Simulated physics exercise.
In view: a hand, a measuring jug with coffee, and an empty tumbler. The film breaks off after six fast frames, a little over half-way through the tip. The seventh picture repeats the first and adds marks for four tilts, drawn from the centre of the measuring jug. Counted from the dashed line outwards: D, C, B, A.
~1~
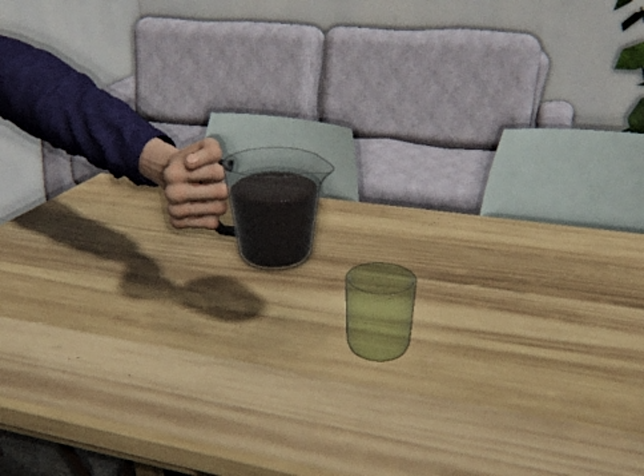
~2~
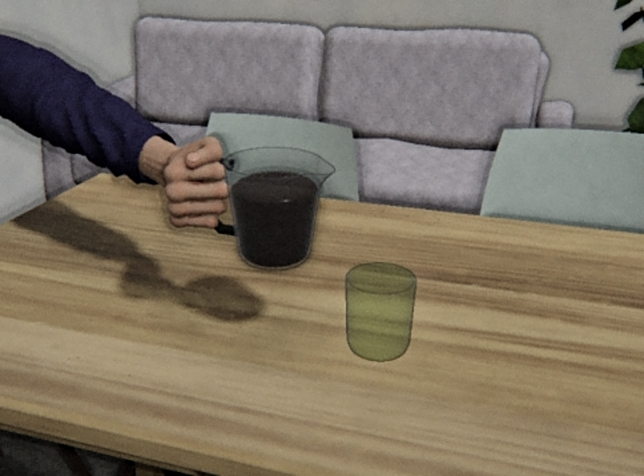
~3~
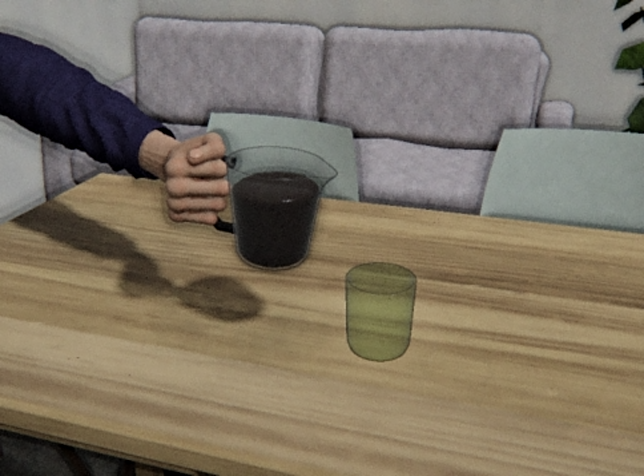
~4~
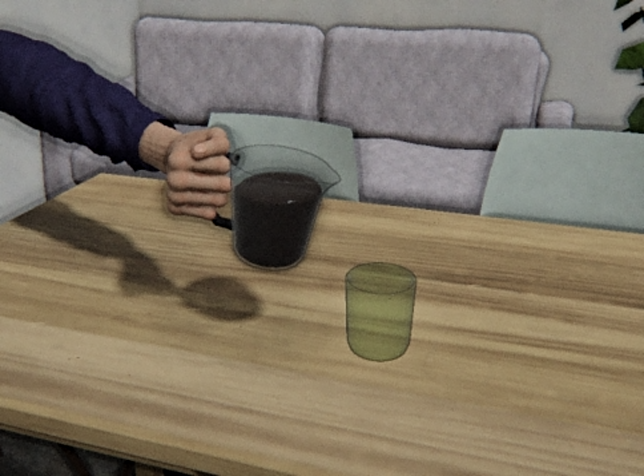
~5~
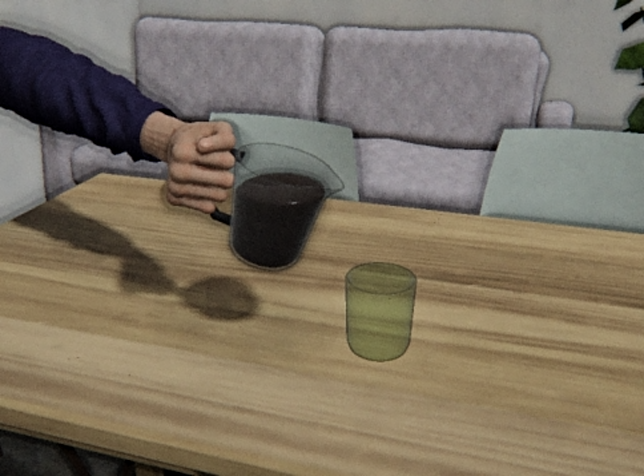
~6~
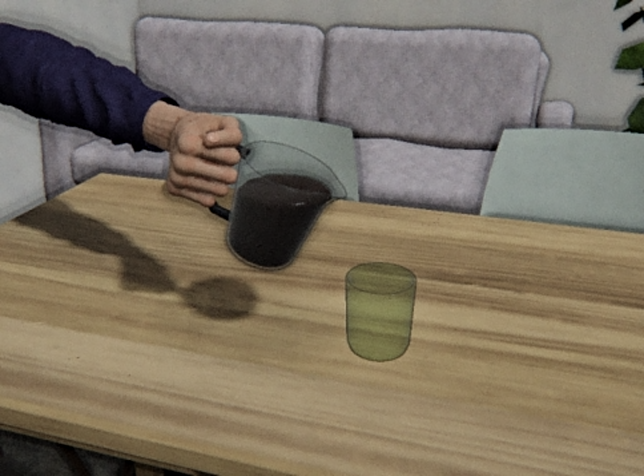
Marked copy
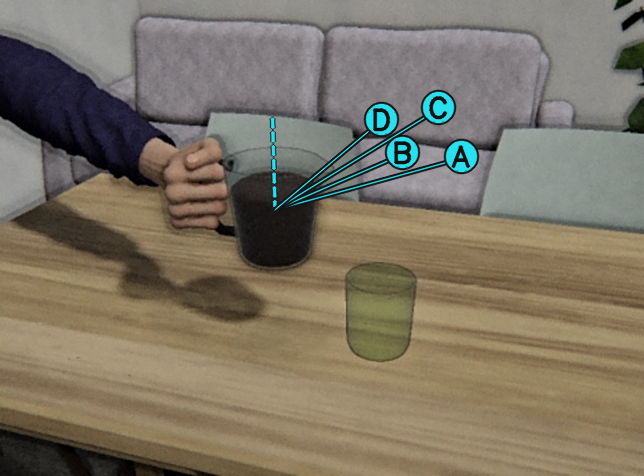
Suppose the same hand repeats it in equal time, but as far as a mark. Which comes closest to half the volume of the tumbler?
Take C.
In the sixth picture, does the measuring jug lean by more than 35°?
No.
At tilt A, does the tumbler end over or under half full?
Over.
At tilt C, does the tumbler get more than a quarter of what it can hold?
Yes, it does.
In cyan, A at (445, 162); B at (388, 160); C at (424, 117); D at (368, 131).
Choosing A, the tumbler ends with about 95 % of what it can hold.
Choosing B, the tumbler ends with about 73 % of what it can hold.
Choosing C, the tumbler ends with about 52 % of what it can hold.
Choosing D, the tumbler ends with about 34 % of what it can hold.
